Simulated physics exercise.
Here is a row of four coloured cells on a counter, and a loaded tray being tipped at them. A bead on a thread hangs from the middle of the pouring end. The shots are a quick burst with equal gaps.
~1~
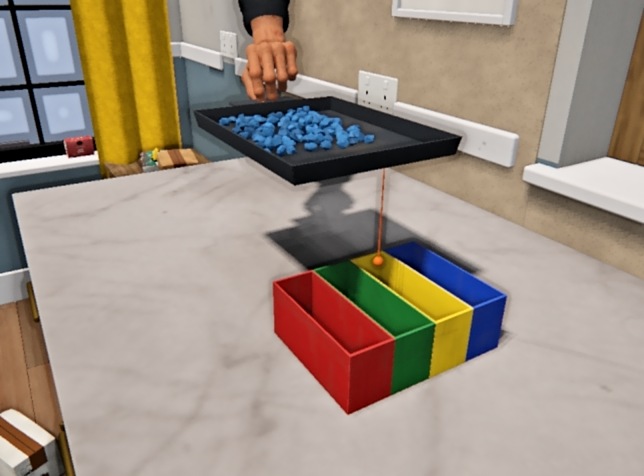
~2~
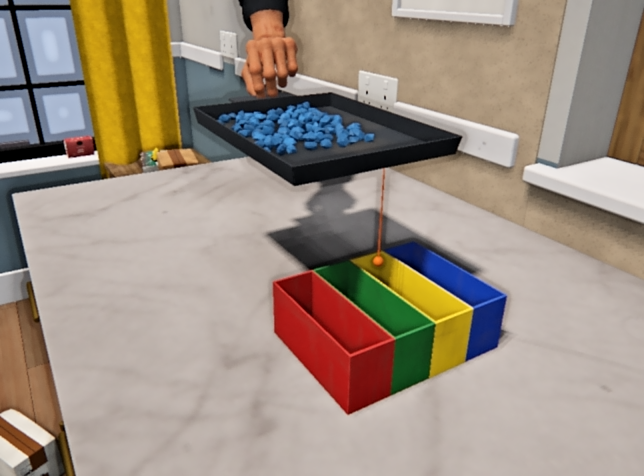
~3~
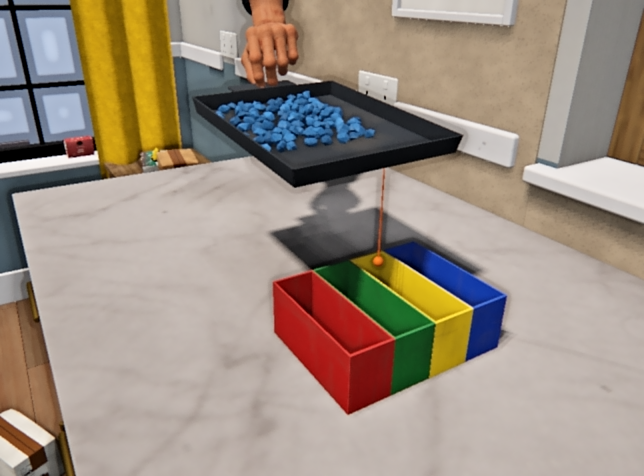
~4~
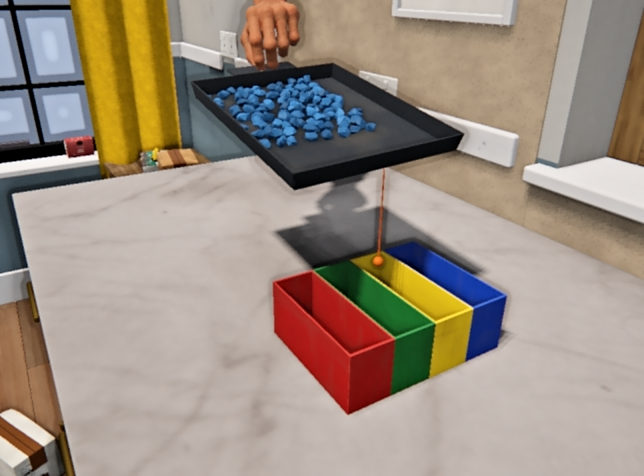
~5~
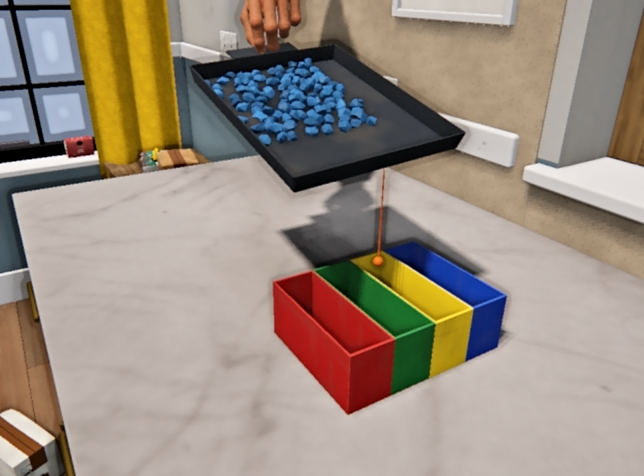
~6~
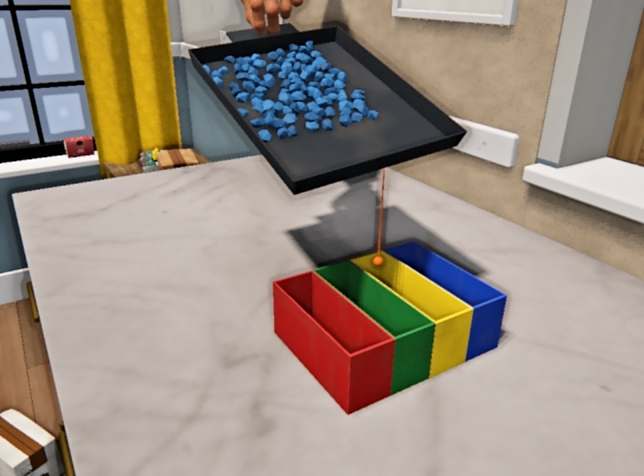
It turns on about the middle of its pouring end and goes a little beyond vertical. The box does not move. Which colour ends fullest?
Fullest: The red cell.
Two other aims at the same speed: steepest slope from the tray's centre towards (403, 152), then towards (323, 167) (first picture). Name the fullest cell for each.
At the first place the blue cell, at the second that red cell.
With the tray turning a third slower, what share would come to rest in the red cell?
About 40 per cent.
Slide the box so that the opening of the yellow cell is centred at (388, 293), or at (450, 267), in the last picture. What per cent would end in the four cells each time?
Near 100 % and 20 %.
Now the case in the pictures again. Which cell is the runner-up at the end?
The runner-up: Green.
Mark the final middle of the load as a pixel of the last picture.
Near (343, 361).
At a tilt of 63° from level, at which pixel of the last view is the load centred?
Around (327, 154).
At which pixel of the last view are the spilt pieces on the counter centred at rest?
Around (293, 407).
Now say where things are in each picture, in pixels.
Corners of the pouring end at (294, 164) and (457, 136), level; middle of the load at (298, 128), aquarium stones; bead on its thread at (378, 262); red cell at (371, 371); green cell at (413, 354); yellow cell at (451, 338); blue cell at (486, 323), in the first frame.
Corners of the pouring end at (294, 165) and (457, 136), level; middle of the load at (298, 126), in the second frame.
Corners of the pouring end at (295, 167) and (458, 134), tipped barely, lowest at the left corner; middle of the load at (298, 119), in the third frame.
Corners of the pouring end at (295, 170) and (459, 133), tipped a little, lowest at the left corner; middle of the load at (298, 108), in the fourth frame.
Corners of the pouring end at (295, 174) and (461, 131), tipped clearly, lowest at the left corner; middle of the load at (299, 97), in the fifth frame.
Corners of the pouring end at (296, 178) and (462, 130), tipped clearly, lowest at the left corner; middle of the load at (300, 86); red cell at (371, 371); green cell at (413, 354); yellow cell at (451, 338); blue cell at (486, 323), in the sixth frame.
Soon after the last picture, tray tipped steeply; nearly all on the tray; a small part falling or outside the box.
A little later, tray tipped past a quarter turn; about a quarter on the tray; about a third in the red cell; a small part in the green cell; a stray few in the yellow cell; about a quarter falling or outside the box.
Later still, tray tipped past a quarter turn; about half in the red cell; about a quarter in the green cell; a stray few in the yellow cell; a small part falling or outside the box.
At rest, tray tipped past a quarter turn; about half in the red cell; about a quarter in the green cell; a stray few in the yellow cell; none in the blue cell; a small part outside the box.
